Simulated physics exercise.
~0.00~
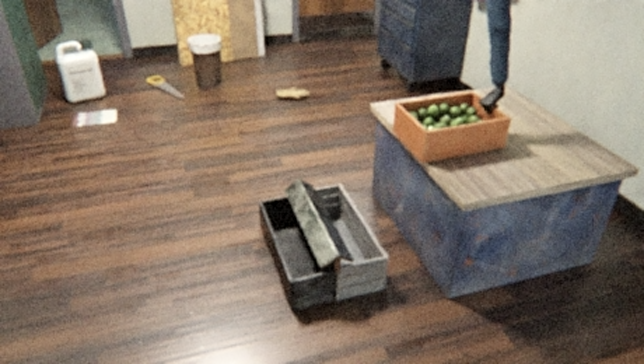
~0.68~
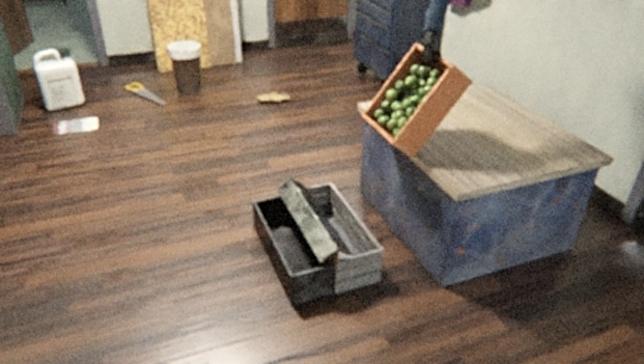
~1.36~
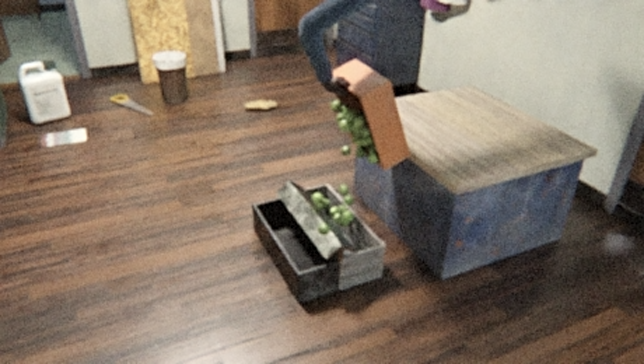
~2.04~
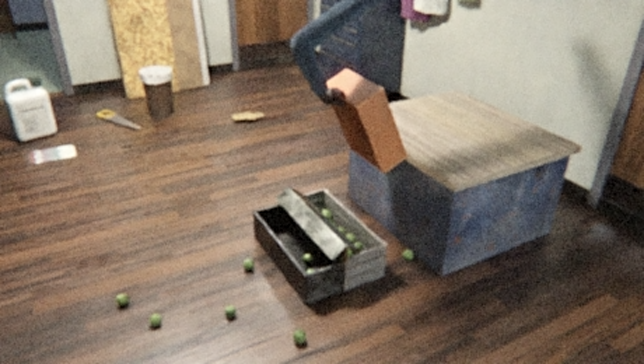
A blue arm tipped an orange crate of green apples over the edge of a bench, pouring them toward two open containers on the floor. Most landed in the nearer grey tub, while a few ended up scattered across the wooden floor.
